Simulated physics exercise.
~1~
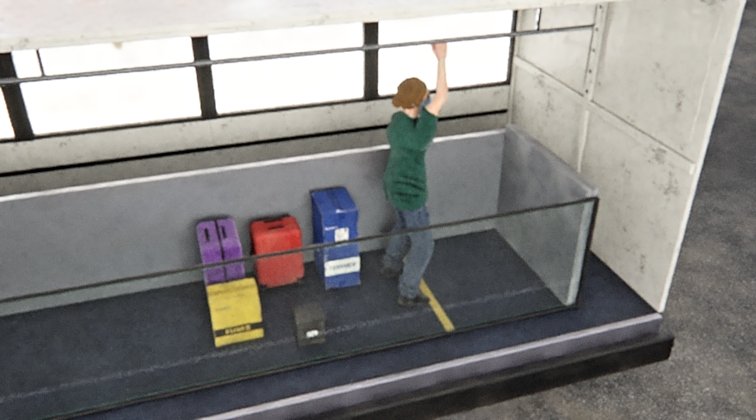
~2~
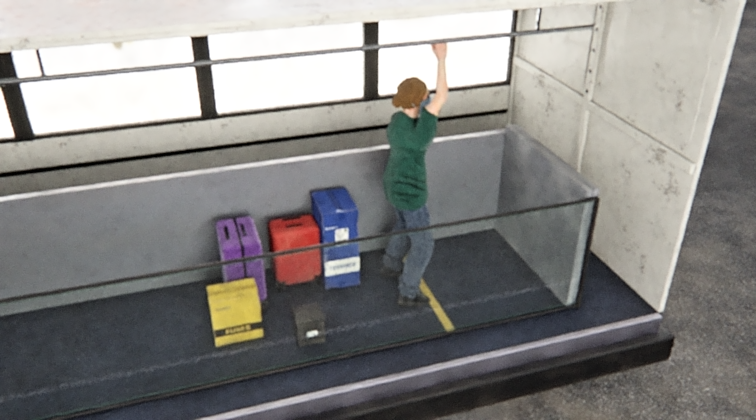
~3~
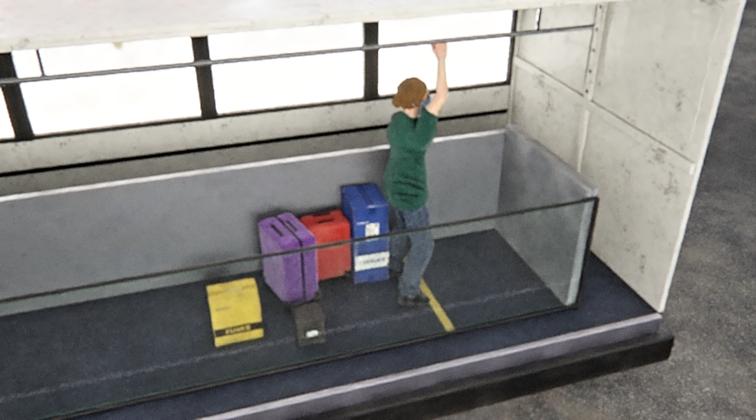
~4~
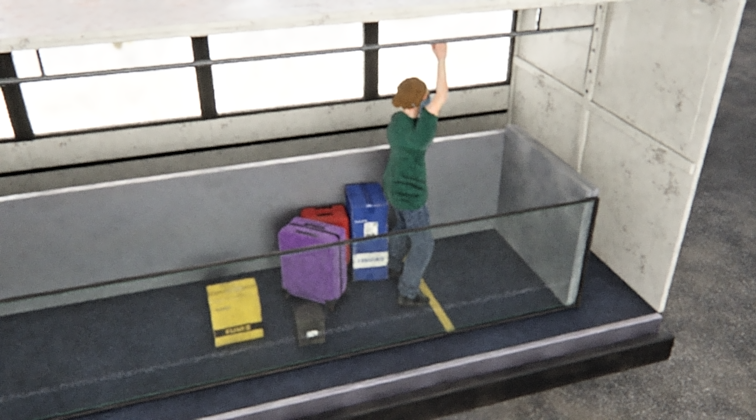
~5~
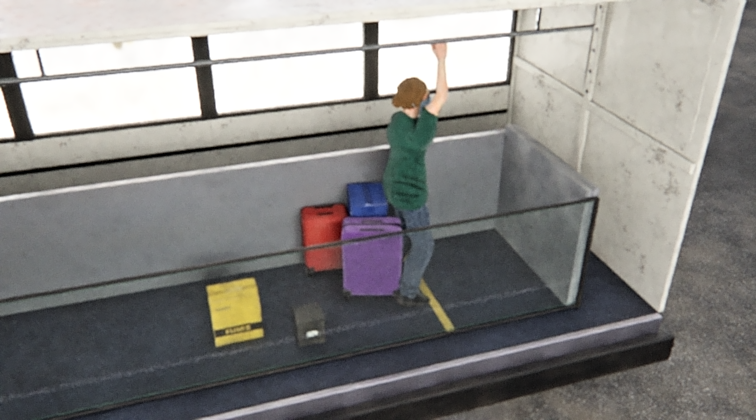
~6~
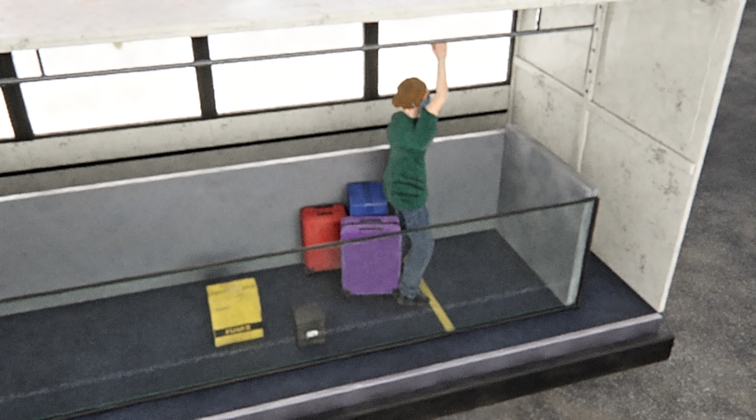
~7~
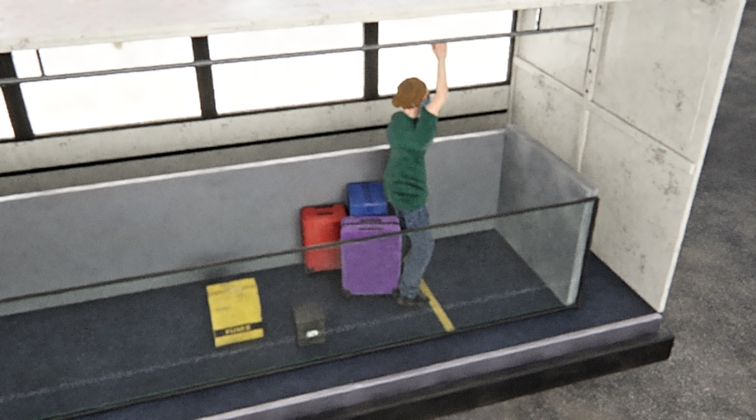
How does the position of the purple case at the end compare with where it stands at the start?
At the start the purple case stands at the left of the row, behind the yellow carton. At the end it is well to the right, beside the person's legs and in front of the blue bag.
